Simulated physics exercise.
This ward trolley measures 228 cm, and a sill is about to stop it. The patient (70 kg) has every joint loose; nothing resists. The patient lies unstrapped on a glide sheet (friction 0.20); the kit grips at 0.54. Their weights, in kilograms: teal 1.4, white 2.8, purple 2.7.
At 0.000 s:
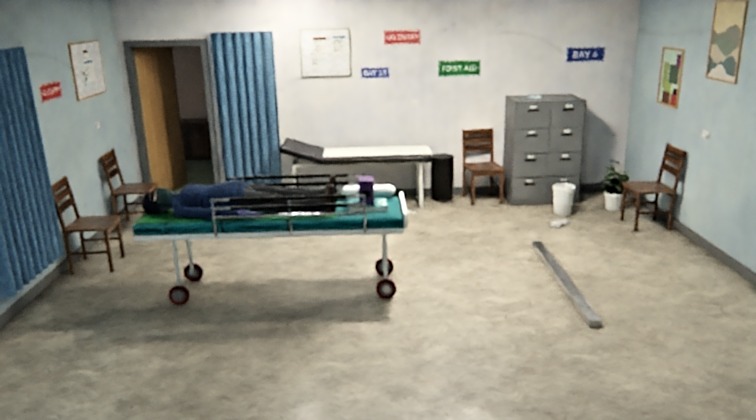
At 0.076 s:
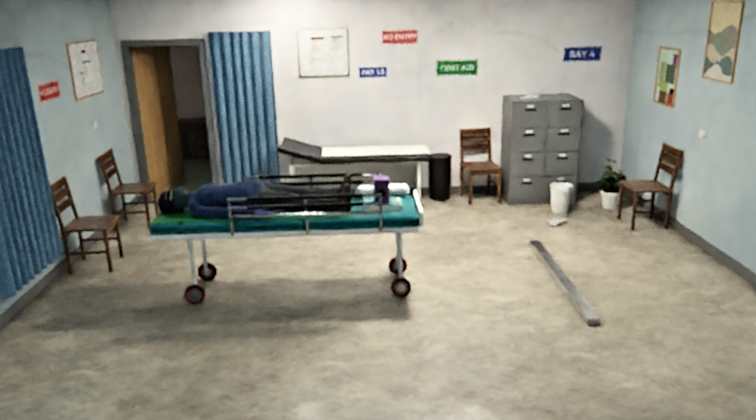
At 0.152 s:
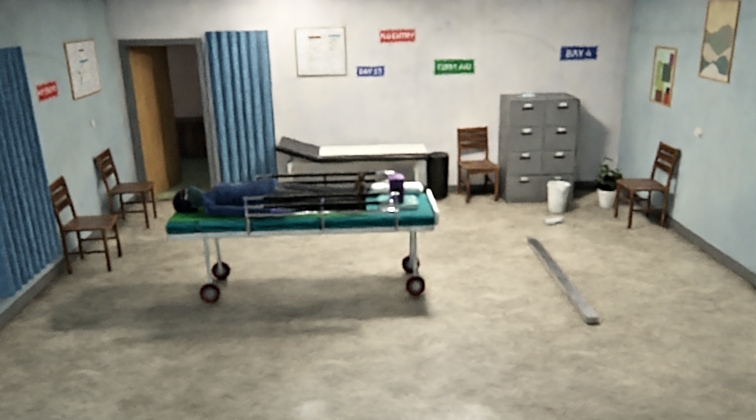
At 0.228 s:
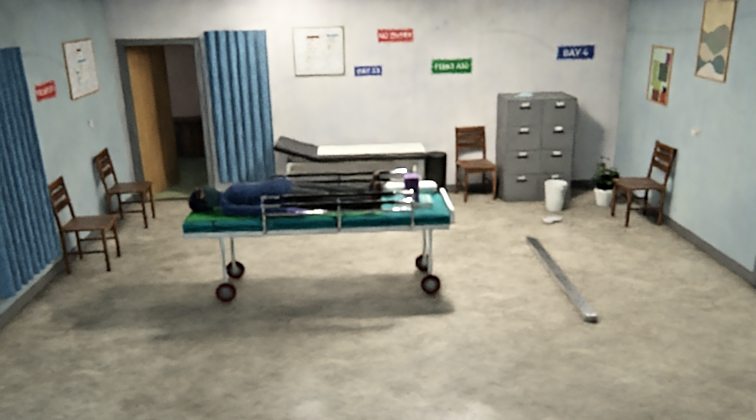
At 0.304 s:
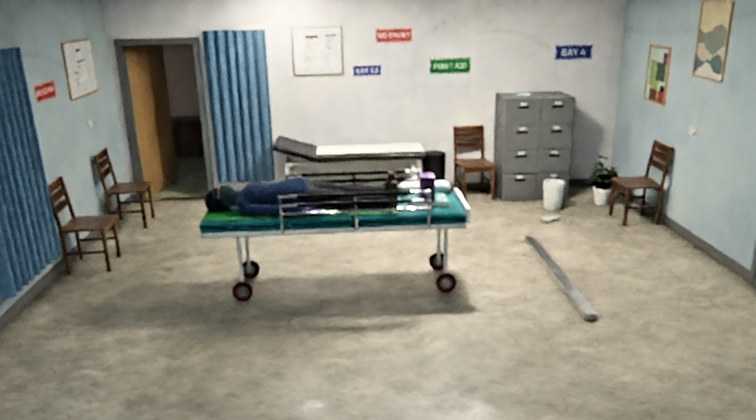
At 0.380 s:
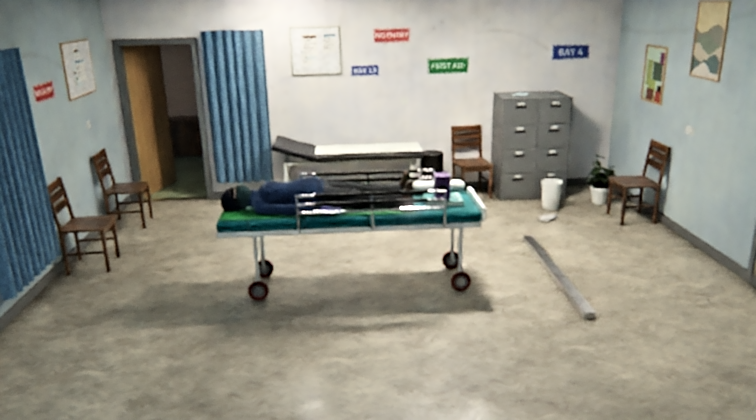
A wheeled hospital trolley with a person in dark blue lying flat on its green mattress rolled steadily rightward across the ward floor, while the chairs, the cabinet and a long grey bar stayed put.
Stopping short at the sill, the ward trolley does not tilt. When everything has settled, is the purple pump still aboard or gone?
Gone.
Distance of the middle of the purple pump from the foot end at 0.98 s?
Position: About 10 cm short.
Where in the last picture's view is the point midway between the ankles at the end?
The midpoint sits near (530, 195).
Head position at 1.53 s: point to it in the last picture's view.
The head is close to (367, 195).
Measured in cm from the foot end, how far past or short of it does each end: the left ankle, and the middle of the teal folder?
So the left ankle stops 30 cm short, while the teal folder stops 20 cm short.
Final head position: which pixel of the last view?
At about (367, 195).
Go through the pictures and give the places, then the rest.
In the first frame, purple pump (366, 191), white gas bottle (368, 192); 150 cm from contact.
In the second frame, purple pump (381, 190), white gas bottle (382, 191); 136 cm from contact.
In the third frame, purple pump (396, 189), white gas bottle (396, 190); 122 cm from contact.
In the fourth frame, purple pump (411, 188), white gas bottle (410, 189); 109 cm from contact.
In the fifth frame, purple pump (427, 187), white gas bottle (425, 188); 95 cm from contact.
In the sixth frame, purple pump (442, 186), white gas bottle (439, 187); 81 cm from contact.
It happens at 0.83 s.
After 0.98 s the purple pump is 12 cm short of the foot end, tilted 0°, near (555, 181) in the last picture's view; the white gas bottle 27 cm short of the foot end, tilted 5°.
After 1.23 s the purple pump is 8 cm past the foot end, tilted 55°, near (577, 186) in the last picture's view.
After 1.53 s the purple pump is 32 cm past the foot end, tilted 165°, near (597, 253) in the last picture's view.
At rest, 1.8 s, teal folder stays on; white gas bottle stays on; purple pump drops off; left ankle stops short of the foot end.
